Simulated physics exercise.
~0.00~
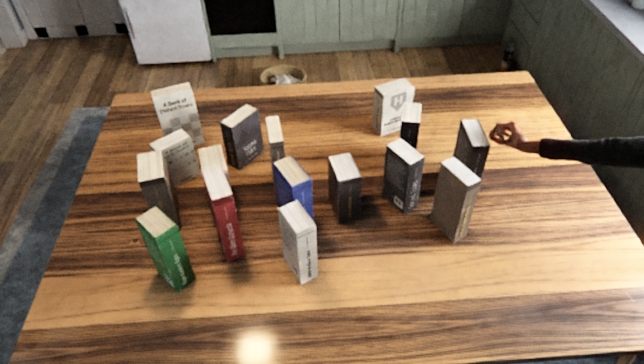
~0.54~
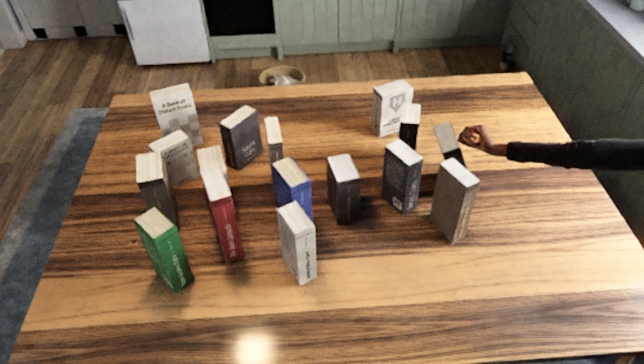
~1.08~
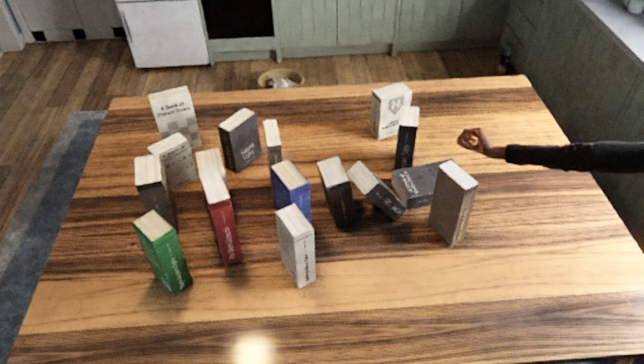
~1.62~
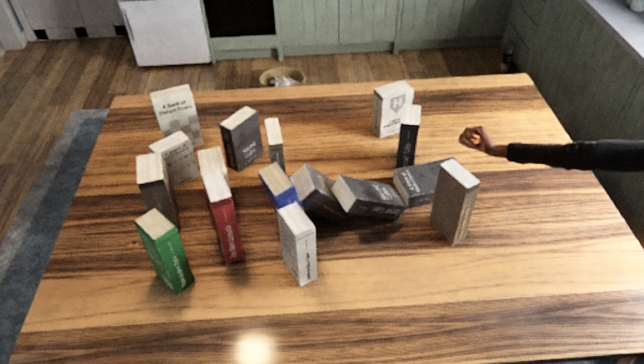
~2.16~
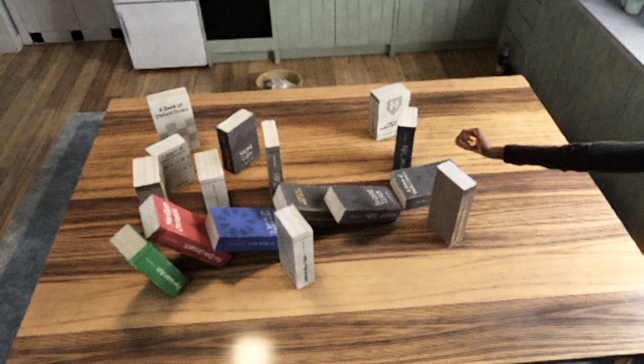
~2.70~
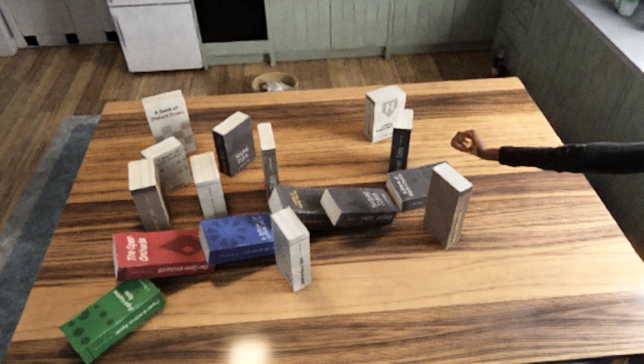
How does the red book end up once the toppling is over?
The red book ends up fallen on the table, lying between the blue book and the green book.
